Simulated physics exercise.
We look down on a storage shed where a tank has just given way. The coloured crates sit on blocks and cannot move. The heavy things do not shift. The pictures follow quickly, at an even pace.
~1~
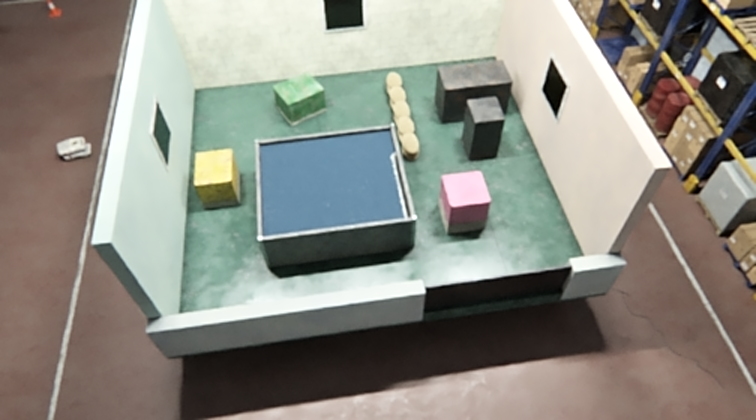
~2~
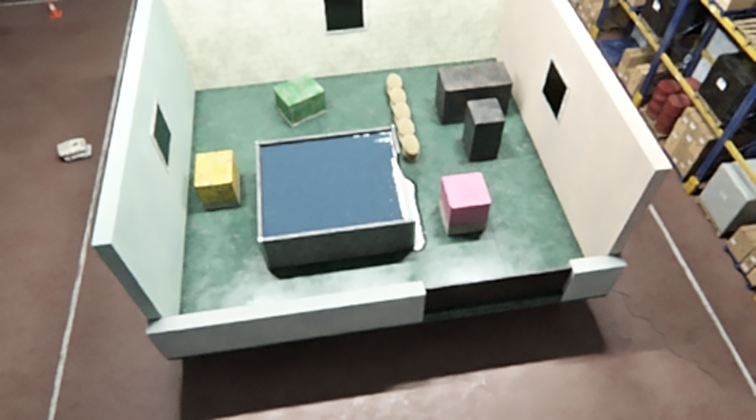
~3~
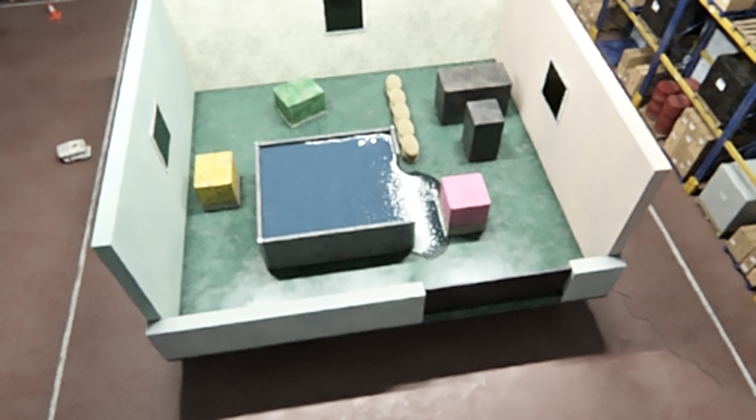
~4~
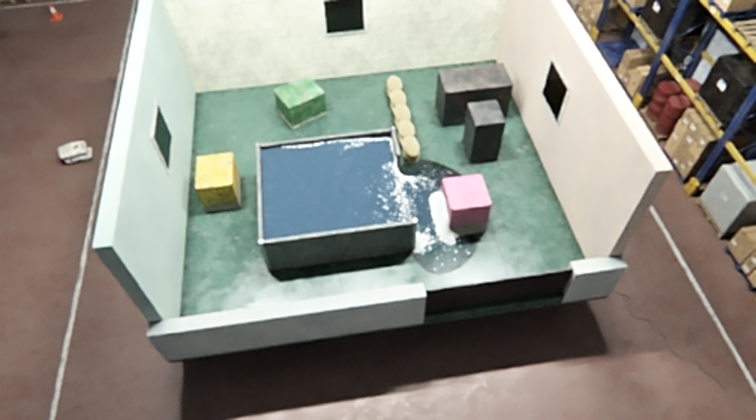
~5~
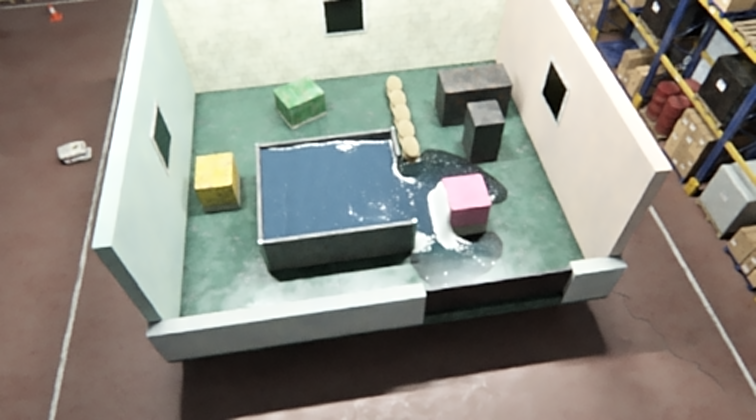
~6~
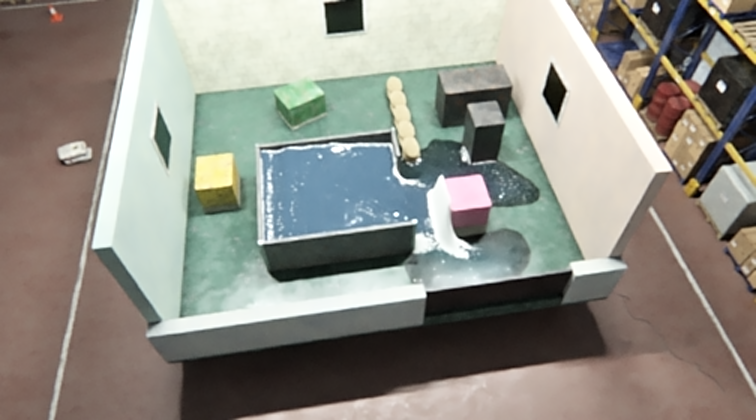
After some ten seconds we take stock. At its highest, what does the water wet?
In the end: The yellow crate keeps dry; the pink crate is soaked; the green crate is soaked.
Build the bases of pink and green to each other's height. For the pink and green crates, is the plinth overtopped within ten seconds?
The pink one takes water, the green one escapes it.
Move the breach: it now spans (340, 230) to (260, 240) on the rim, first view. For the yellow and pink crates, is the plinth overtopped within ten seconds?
My reading: Yellow is wetted; pink keeps dry.
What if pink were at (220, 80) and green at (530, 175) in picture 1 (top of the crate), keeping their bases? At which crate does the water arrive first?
It is the green-painted one.
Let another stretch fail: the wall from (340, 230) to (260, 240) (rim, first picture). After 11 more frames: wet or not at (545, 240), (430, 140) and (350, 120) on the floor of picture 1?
In turn: Covered, clear, no water.
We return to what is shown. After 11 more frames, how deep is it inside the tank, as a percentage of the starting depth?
Some 52 per cent.
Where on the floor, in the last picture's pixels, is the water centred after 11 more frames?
Around (403, 211).
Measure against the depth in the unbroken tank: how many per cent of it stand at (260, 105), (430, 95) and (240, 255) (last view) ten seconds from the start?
In that order: 6, 20 and 10 per cent.
A moment on, water covers 25 % of the floor; the yellow crate not reached, the pink crate water round its plinth, the green crate not reached.
Next, water covers 40 % of the floor; the yellow crate not reached, the pink crate water round its plinth, the green crate not reached.
Then, water covers 60 % of the floor; the yellow crate not reached, the pink crate water round its plinth, the green crate not reached.
Later, water covers 75 % of the floor; the yellow crate water round its plinth, the pink crate water round its plinth, the green crate water round its plinth.
In the end, water covers 95 % of the floor; the yellow crate stayed above the water, the pink crate was topped, the green crate was topped.
